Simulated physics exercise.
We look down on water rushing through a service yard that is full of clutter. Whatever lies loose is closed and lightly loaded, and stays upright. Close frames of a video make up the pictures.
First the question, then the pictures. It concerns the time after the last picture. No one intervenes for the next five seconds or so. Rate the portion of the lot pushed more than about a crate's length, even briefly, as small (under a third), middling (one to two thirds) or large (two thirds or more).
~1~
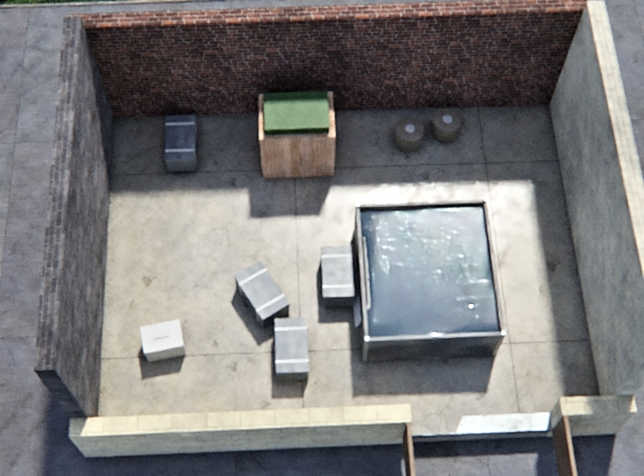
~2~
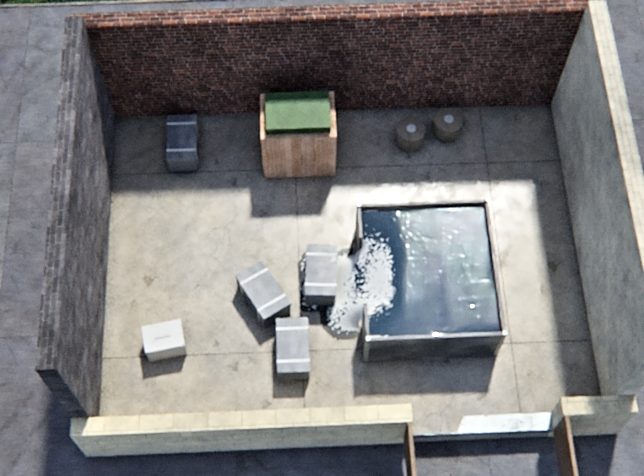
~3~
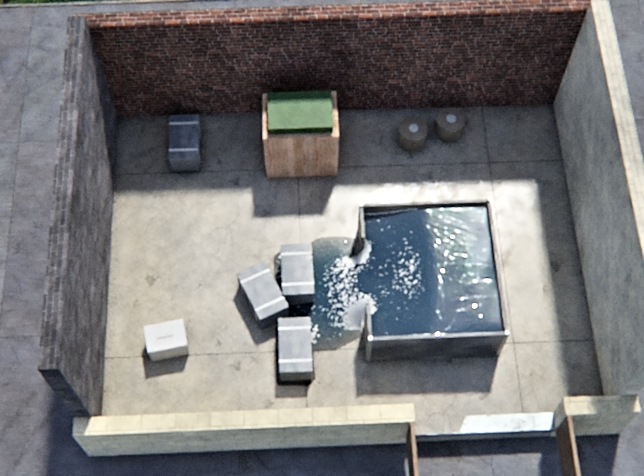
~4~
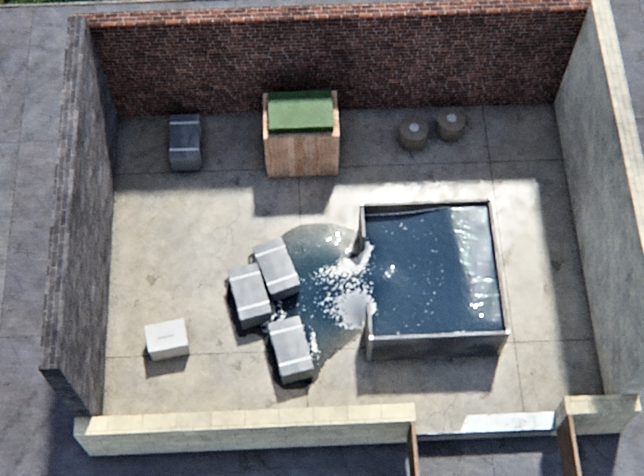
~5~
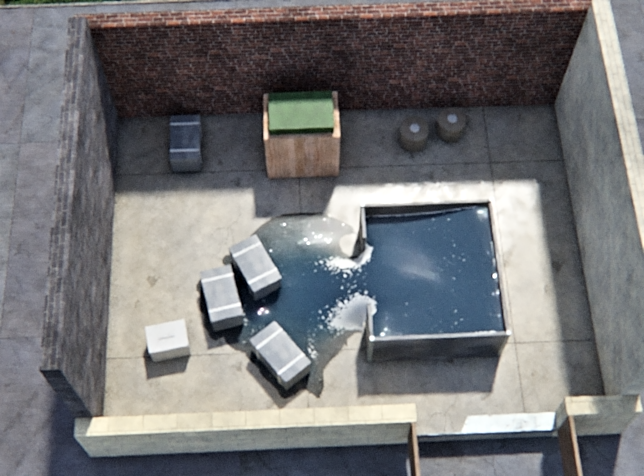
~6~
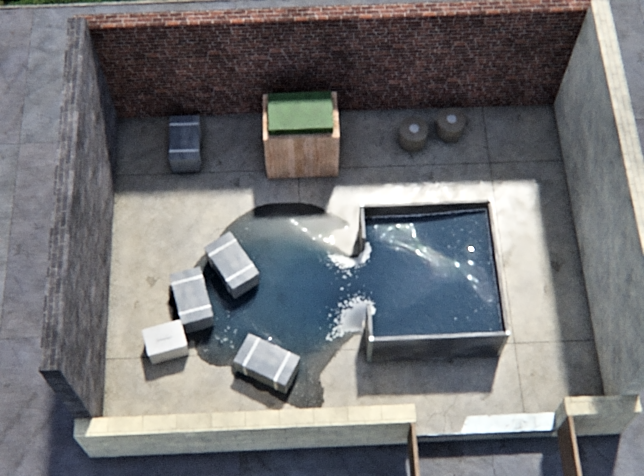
Large.
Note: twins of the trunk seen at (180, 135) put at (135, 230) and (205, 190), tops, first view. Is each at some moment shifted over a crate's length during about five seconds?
Outcome per entry: Gets dislodged / gets dislodged.
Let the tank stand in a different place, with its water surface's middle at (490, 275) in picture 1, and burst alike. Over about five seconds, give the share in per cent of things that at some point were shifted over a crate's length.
Estimate: Close to 70 per cent.
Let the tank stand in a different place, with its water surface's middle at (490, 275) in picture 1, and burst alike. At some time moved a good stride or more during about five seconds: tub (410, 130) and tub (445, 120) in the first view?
Lab note, in listed order: Full stretch not covered; full stretch not covered.
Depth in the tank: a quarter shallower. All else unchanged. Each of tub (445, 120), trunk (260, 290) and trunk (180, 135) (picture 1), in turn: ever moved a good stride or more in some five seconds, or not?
Respectively, never gets that far, gets that far, gets that far.
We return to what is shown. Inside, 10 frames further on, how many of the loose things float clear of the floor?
Tally: 5.
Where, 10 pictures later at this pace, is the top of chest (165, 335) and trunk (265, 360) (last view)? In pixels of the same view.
The first top is close to (110, 371) and the second close to (154, 397).
A moment on, 4 of 7 are well off their spots; 1 afloat.
Next, 4 of 7 are well off their spots; 5 afloat.
Later, 4 of 7 are well off their spots; 5 afloat.
In the end, 4 of 7 are well off their spots, and 5 have been at some point; 5 afloat.
